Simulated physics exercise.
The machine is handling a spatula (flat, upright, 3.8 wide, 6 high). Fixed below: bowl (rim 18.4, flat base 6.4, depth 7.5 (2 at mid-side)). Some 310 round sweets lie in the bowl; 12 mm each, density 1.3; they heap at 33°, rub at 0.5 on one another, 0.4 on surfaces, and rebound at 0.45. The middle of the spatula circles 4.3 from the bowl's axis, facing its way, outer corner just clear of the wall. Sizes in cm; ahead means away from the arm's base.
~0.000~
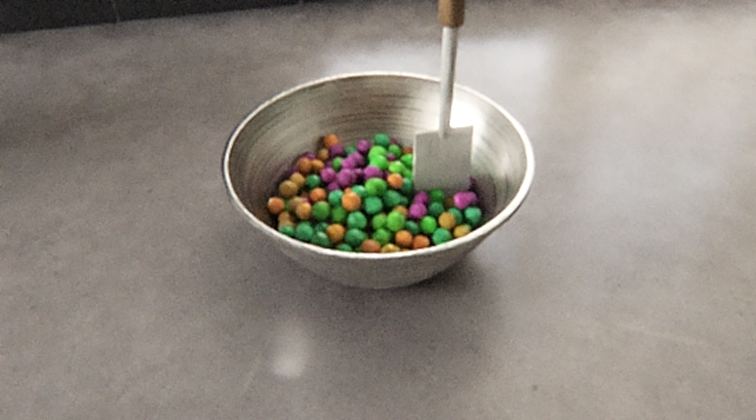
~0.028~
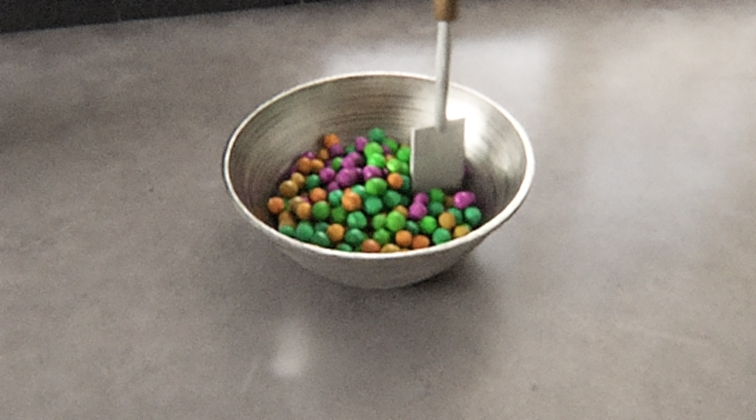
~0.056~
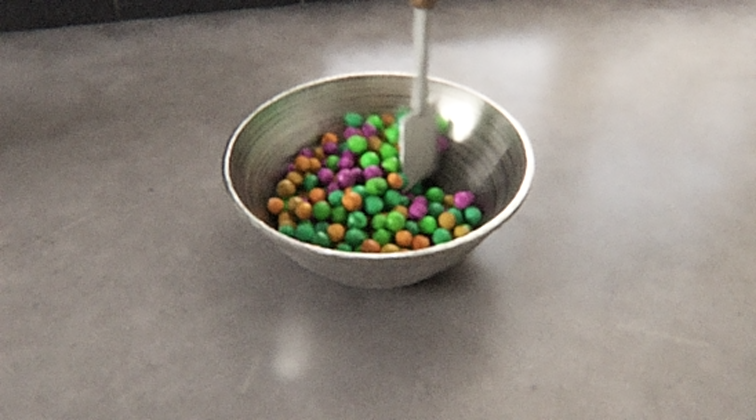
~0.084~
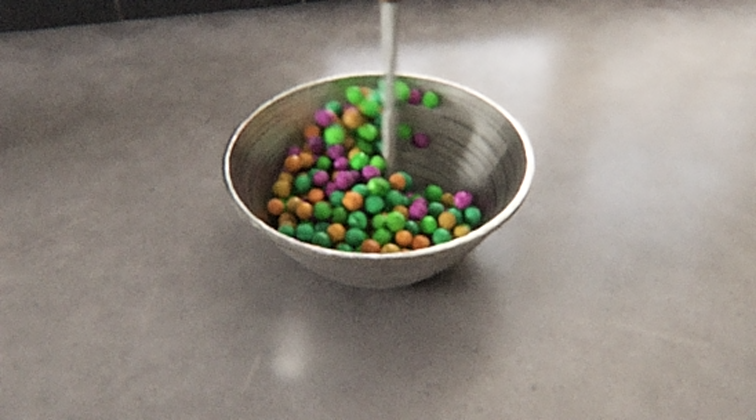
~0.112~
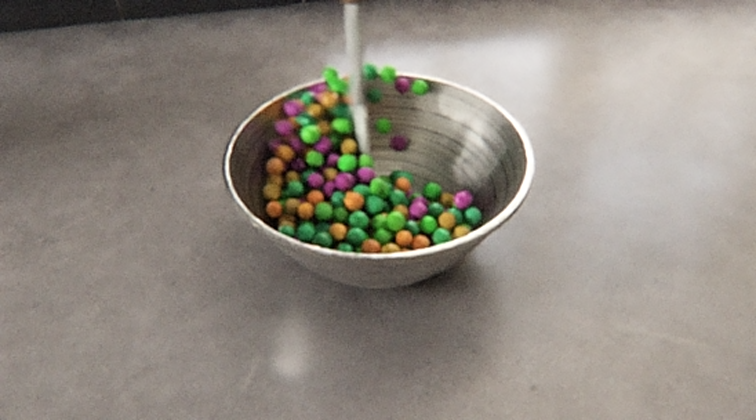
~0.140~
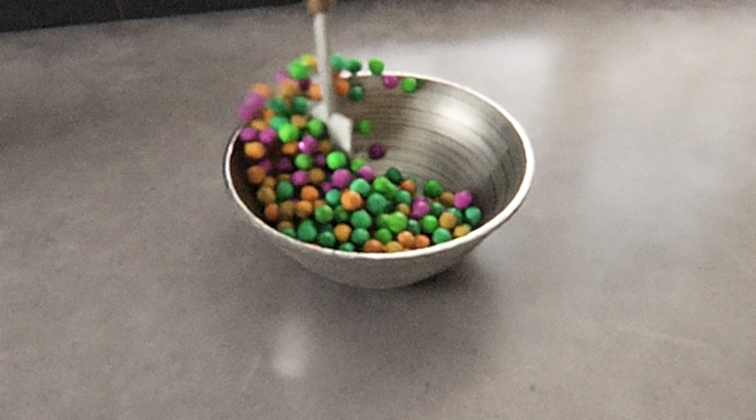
A spatula sweeps left around a metal bowl, pushing colourful round sweets up the side.
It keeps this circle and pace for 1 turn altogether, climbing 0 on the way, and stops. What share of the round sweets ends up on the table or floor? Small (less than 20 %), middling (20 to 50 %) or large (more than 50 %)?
Answer: Middling; 20 to 50 % of the round sweets finish on the table or floor.
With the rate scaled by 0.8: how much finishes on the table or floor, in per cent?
About 15 per cent.
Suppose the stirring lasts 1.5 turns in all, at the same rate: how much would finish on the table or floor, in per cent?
Then about 35 per cent.
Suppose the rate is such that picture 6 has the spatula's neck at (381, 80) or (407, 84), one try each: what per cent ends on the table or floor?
About 10 and 0 per cent.
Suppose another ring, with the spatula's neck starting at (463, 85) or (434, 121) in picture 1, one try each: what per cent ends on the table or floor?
Some 15 and 25 per cent.
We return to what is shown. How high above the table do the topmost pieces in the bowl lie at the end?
Some 6.5 cm.
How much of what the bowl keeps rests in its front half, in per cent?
About 35 per cent.
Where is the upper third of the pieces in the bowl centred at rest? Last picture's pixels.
Near (398, 155).
After 0.22 s, 211° round, highest piece 12 above the table; 287 in the bowl, 24 in flight or on the tool.
After 0.30 s, 296° round, highest piece 14 above the table; 255 in the bowl, 12 on the table or floor, 44 in flight or on the tool.
After 0.54 s, 0° round, highest piece 7 above the table; 226 in the bowl, 84 on the table or floor, 1 in flight or on the tool.
After 1.24 s, 0° round, highest piece 7 above the table; 226 in the bowl, 85 on the table or floor.
At rest, 226 in the bowl, 85 on the table or floor. That is 27 % on the table or floor.
